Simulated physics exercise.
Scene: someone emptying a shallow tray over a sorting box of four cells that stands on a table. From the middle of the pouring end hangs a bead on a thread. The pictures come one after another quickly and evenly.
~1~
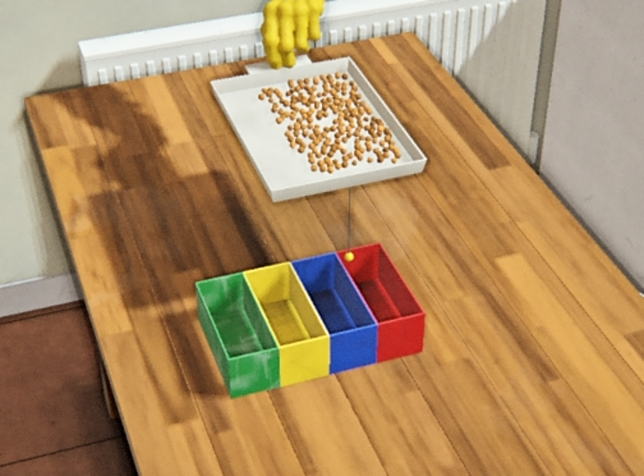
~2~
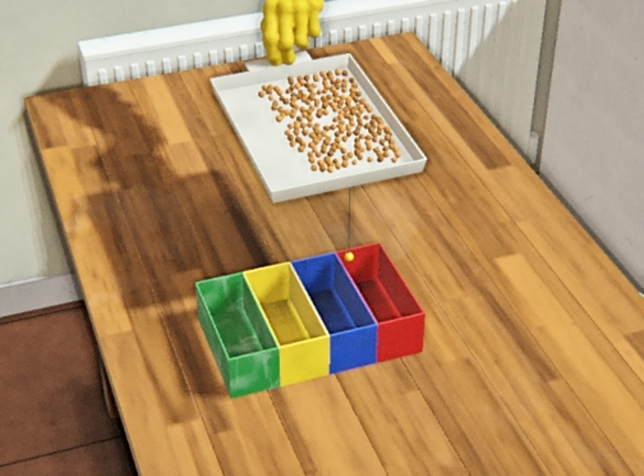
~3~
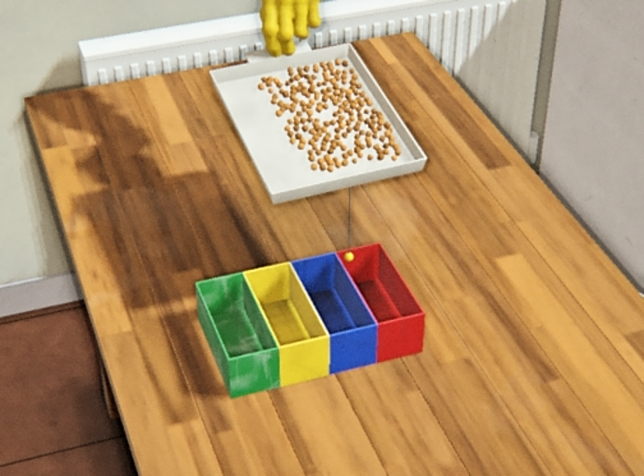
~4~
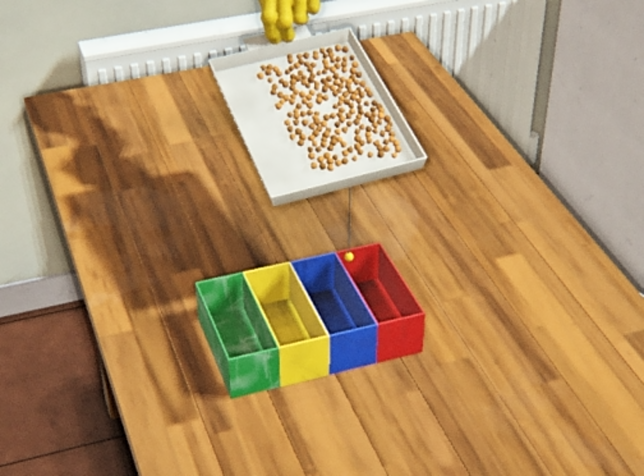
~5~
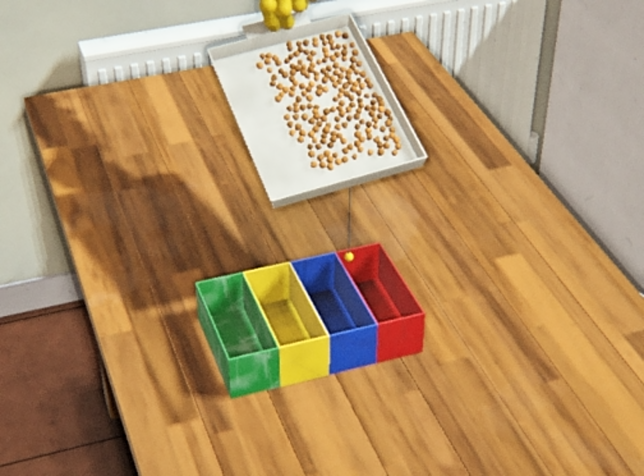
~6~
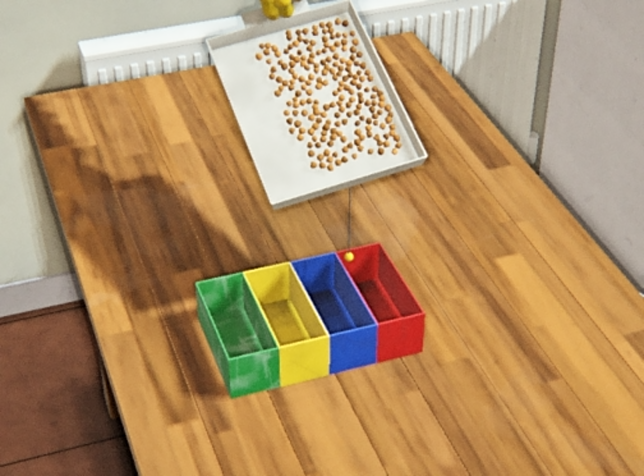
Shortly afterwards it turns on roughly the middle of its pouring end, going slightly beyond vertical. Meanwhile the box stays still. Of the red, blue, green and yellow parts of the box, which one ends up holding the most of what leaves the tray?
The yellow part holds the most.
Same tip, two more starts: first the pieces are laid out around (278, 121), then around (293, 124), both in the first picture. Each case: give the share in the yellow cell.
First some 60, then 60 per cent.
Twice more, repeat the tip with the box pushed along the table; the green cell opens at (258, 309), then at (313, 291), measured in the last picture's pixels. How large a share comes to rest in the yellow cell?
50 % and 20 %.
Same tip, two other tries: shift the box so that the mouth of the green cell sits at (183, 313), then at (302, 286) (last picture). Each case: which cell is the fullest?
So the first one goes to the blue one and the second to the green one.
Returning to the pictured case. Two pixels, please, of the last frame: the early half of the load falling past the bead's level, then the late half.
It passes near (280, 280) first and then near (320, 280).
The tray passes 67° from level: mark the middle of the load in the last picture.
Roughly at (311, 183).
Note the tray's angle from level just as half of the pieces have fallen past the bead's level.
The tilt is near 115° by then.
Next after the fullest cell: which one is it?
The second spot goes to that blue cell.
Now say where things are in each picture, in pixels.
In the first picture, corners of the pouring end at (274, 188) and (422, 158), level; middle of the load at (335, 121), roasted chickpeas; bead on its thread at (349, 257); green cell at (255, 369); yellow cell at (304, 357); blue cell at (353, 346); red cell at (400, 334).
In the second picture, corners of the pouring end at (274, 189) and (422, 158), level; middle of the load at (335, 120).
In the third picture, corners of the pouring end at (274, 191) and (422, 157), tipped barely, lowest at the left corner; middle of the load at (335, 114).
In the fourth picture, corners of the pouring end at (274, 194) and (423, 156), tipped a little, lowest at the left corner; middle of the load at (335, 106).
In the fifth picture, corners of the pouring end at (274, 197) and (423, 155), tipped clearly, lowest at the left corner; middle of the load at (335, 99).
In the sixth picture, corners of the pouring end at (274, 200) and (423, 155), tipped clearly, lowest at the left corner; middle of the load at (335, 93); green cell at (255, 369); yellow cell at (304, 357); blue cell at (353, 346); red cell at (400, 334).
Soon, tray tipped steeply; most on the tray; a stray few in the yellow cell; a small part falling or outside the box.
A while on, tray tipped past a quarter turn; about two thirds on the tray; about a quarter in the yellow cell; a small part in the blue cell; a stray few in the green cell; a stray few in the red cell; a stray few falling or outside the box.
Towards the end, tray tipped past a quarter turn; about two thirds in the yellow cell; about a quarter in the blue cell; a small part in the red cell; a stray few in the green cell.
Finally, tray tipped past a quarter turn; about two thirds in the yellow cell; about a quarter in the blue cell; a small part in the red cell; a stray few in the green cell.
